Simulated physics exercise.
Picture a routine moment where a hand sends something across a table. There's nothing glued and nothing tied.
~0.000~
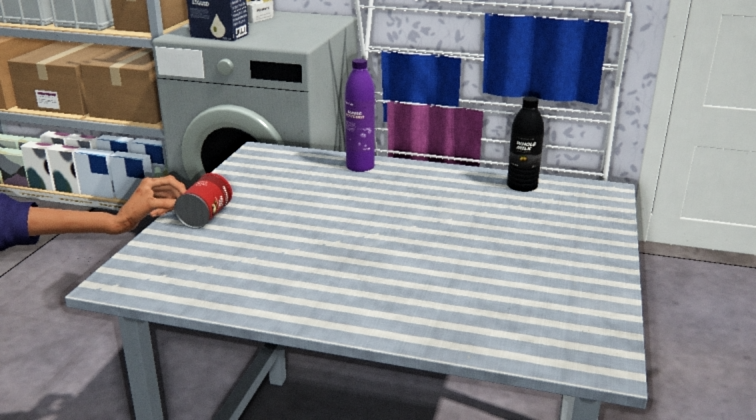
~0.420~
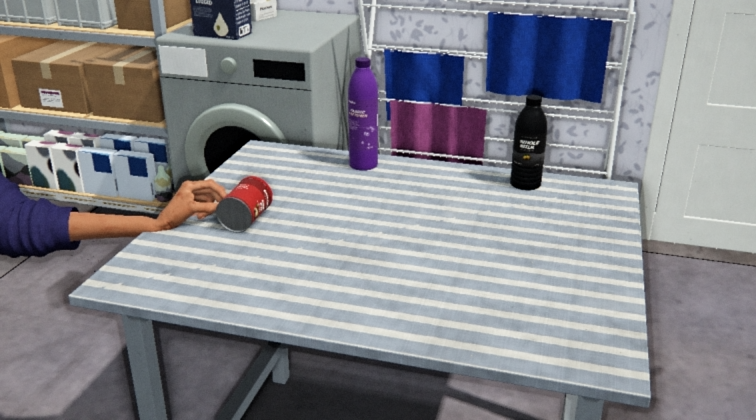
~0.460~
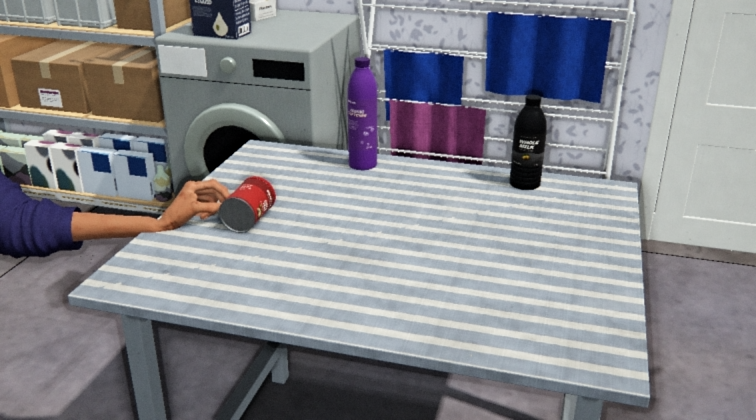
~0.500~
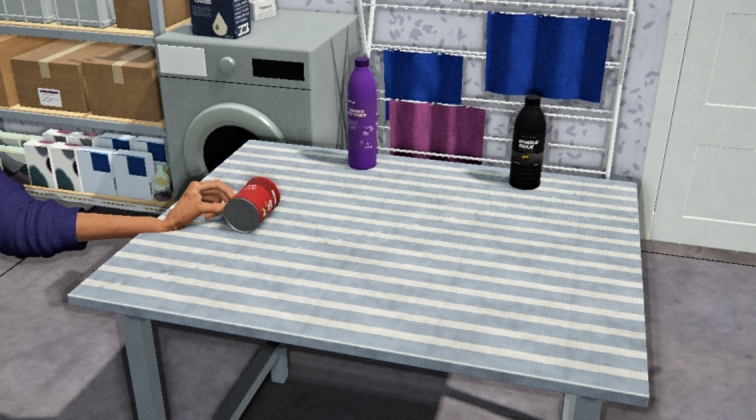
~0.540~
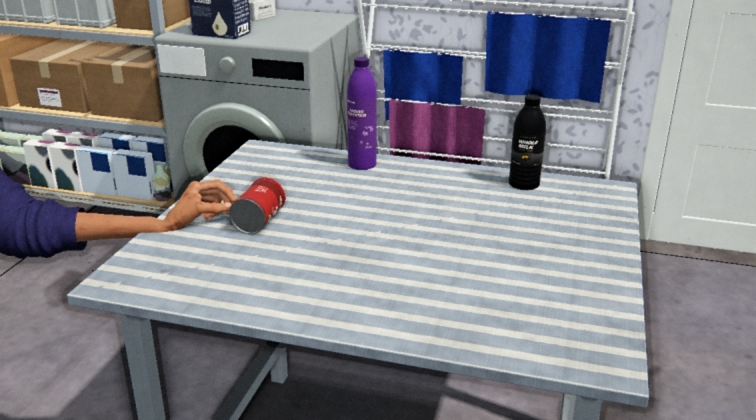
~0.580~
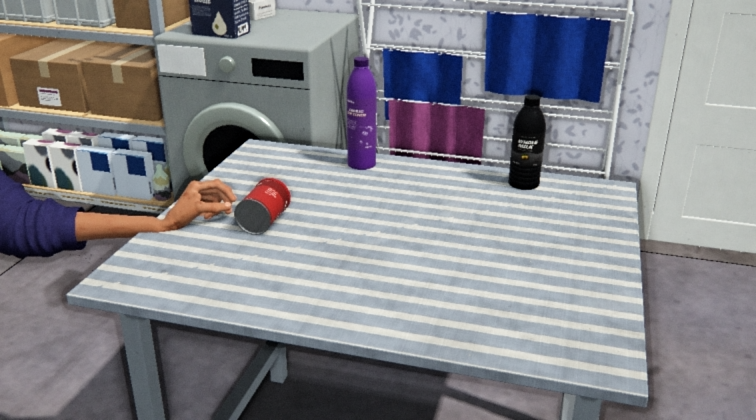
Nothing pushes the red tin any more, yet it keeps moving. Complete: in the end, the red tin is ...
... on the table.
Around 0.68 s, red tin displaced about its own width near (275, 208).
Around 0.78 s, red tin displaced about its own width near (286, 209).
Around 0.98 s, red tin displaced about its own width near (302, 211).
Around 1.18 s, red tin displaced well along near (311, 212).
Finally (1.7 s), moved from the start, red tin. Final places as the last picture's camera would see them, red tin near (313, 213).
